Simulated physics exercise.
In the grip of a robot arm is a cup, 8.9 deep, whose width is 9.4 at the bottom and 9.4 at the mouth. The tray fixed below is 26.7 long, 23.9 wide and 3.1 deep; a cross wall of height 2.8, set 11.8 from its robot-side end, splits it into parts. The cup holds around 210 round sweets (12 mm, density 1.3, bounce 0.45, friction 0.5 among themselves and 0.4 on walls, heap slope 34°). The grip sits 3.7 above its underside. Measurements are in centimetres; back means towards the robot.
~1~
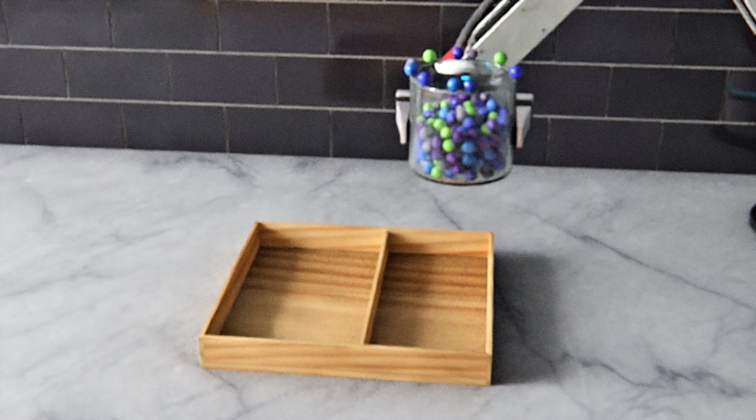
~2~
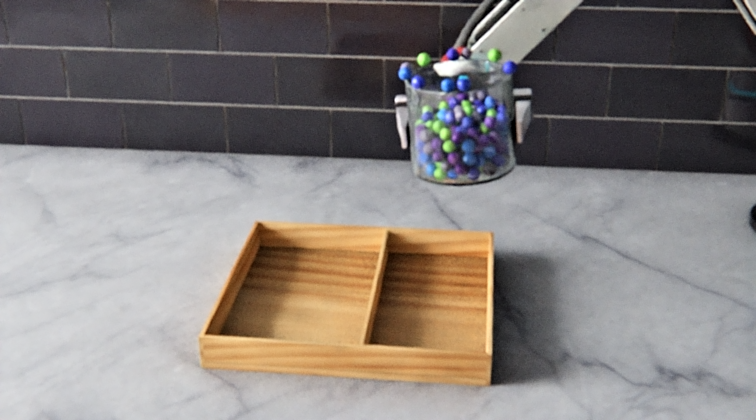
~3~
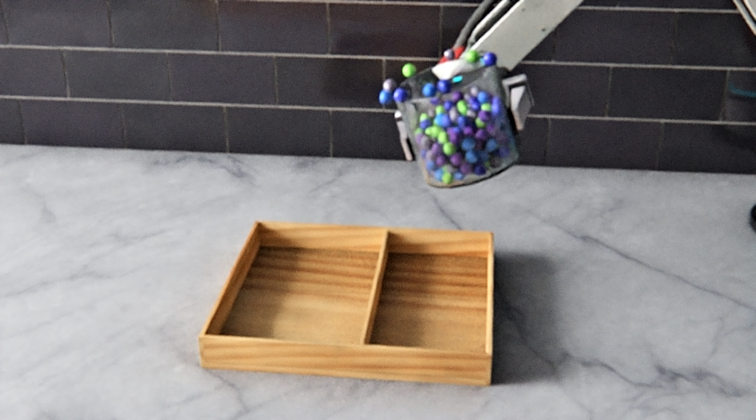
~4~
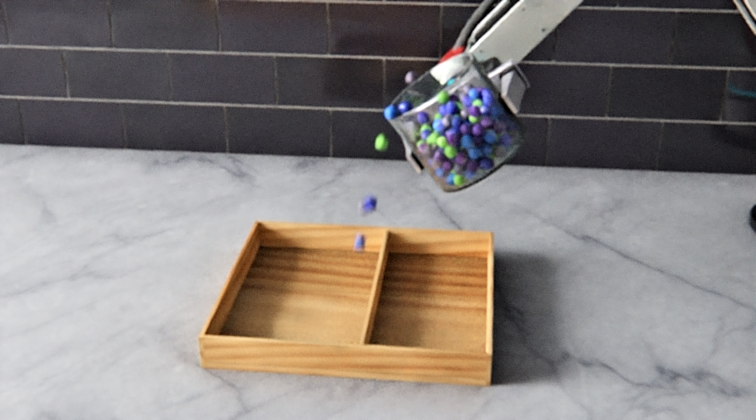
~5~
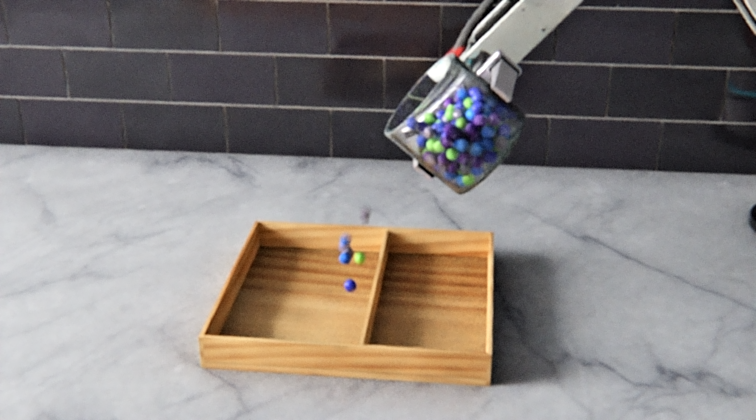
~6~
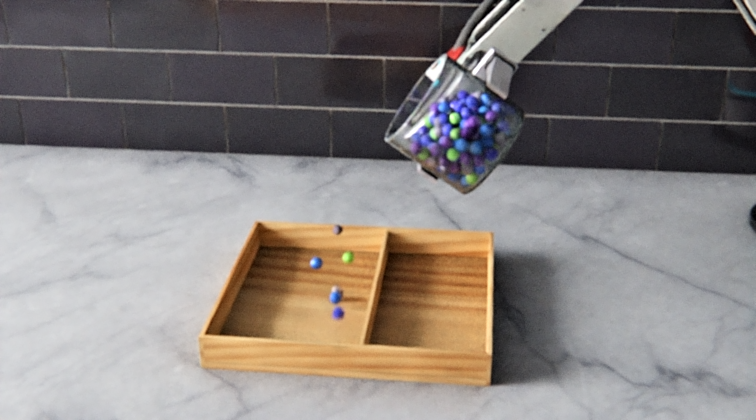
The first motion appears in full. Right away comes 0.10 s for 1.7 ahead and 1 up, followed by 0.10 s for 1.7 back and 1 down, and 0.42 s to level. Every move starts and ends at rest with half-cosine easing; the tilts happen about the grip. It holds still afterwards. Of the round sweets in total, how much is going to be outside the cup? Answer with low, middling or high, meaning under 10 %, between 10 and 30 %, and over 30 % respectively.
Low.
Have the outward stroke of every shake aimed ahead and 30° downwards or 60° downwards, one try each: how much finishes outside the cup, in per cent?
It comes to around 5 per cent on the first try and around 5 per cent on the second.
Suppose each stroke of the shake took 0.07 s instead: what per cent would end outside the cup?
Estimate for that case: 5 %.
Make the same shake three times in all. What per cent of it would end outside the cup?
That would give close to 5 percent.
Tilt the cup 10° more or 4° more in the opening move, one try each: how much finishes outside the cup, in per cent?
About 5 and 5 per cent.
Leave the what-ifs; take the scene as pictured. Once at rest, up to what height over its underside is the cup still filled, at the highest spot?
Height at rest: About 7.5 centimetres.
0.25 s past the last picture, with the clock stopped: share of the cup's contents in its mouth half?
Estimate: Around 30 %.
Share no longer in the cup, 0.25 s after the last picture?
5 %.
Then, 0.25 s after the last picture, tilted 53° forward, highest piece 22 above the table; 202 in the cup, 6 in the far-side part.
Then, 0.50 s after the last picture, tilted 11° forward, highest piece 24 above the table; 202 in the cup, 6 in the far-side part.
Then, 0.82 s after the last picture, level, highest piece 24 above the table; 202 in the cup, 6 in the far-side part.
Then, 1.87 s after the last picture, level, highest piece 24 above the table; 202 in the cup, 6 in the far-side part.
Final count, 202 in the cup, 6 in the far-side part. That is 3 % outside the cup.
